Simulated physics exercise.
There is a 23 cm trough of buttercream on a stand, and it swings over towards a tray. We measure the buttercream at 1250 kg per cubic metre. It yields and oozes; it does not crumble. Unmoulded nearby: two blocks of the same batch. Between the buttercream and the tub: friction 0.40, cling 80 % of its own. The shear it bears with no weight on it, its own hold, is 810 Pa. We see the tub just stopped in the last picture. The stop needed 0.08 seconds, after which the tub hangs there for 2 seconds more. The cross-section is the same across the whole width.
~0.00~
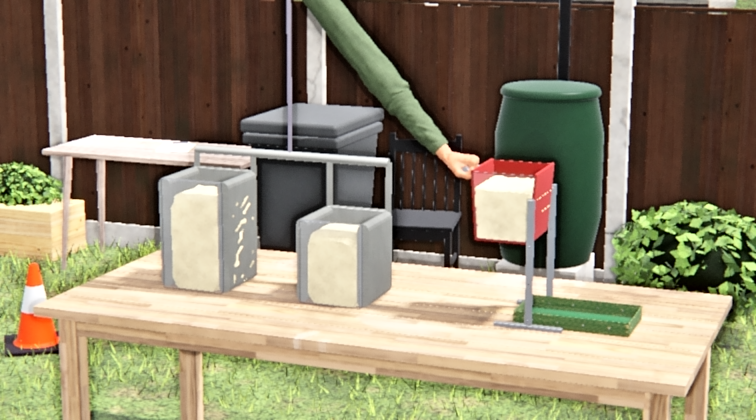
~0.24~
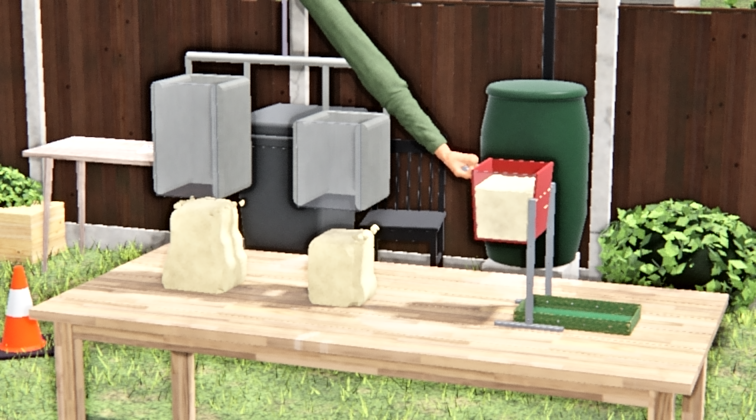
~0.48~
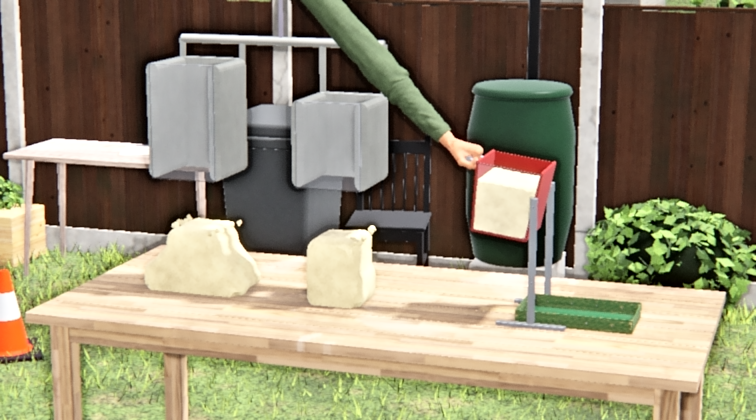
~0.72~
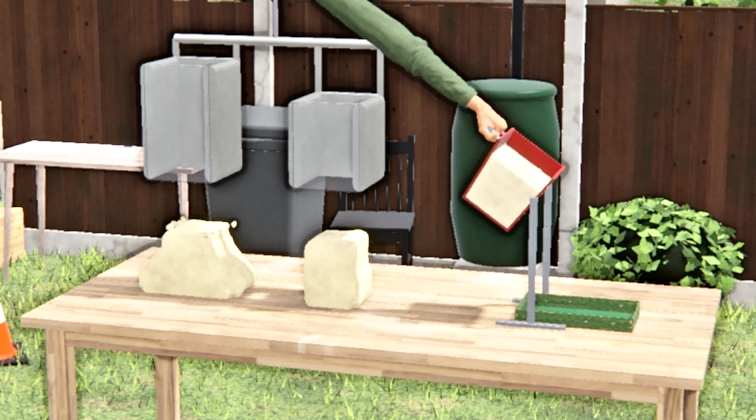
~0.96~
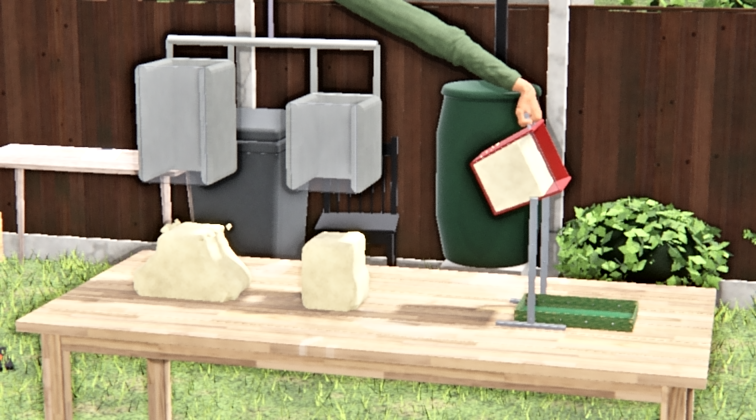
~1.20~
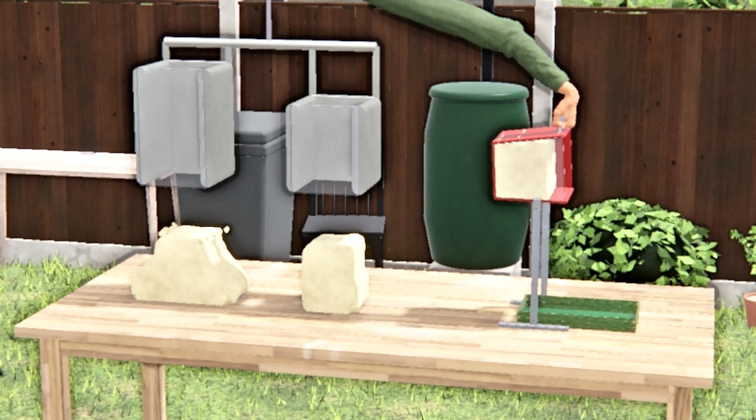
A hand tilts a red tub of buttercream rightward after grey moulds lift off two blocks.
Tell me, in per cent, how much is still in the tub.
Something like 100 out of 100.
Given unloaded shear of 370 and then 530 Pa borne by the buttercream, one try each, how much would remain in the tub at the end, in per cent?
Respectively 65 % and 100 %.
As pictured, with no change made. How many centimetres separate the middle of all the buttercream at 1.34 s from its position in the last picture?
Something like 0 cm, I'd say.
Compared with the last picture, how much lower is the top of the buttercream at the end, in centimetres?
Some 0 cm.
After 1.34 s, the tub is at 87 degrees and holds 100 %.
After 1.51 s, the tub is at 87 degrees and holds 100 %.
After 1.68 s, the tub is at 87 degrees and holds 100 %.
After 1.85 s, the tub is at 87 degrees and holds 100 %.
After 3.20 s, at the end, the tub is at 87 degrees and holds 100 %.
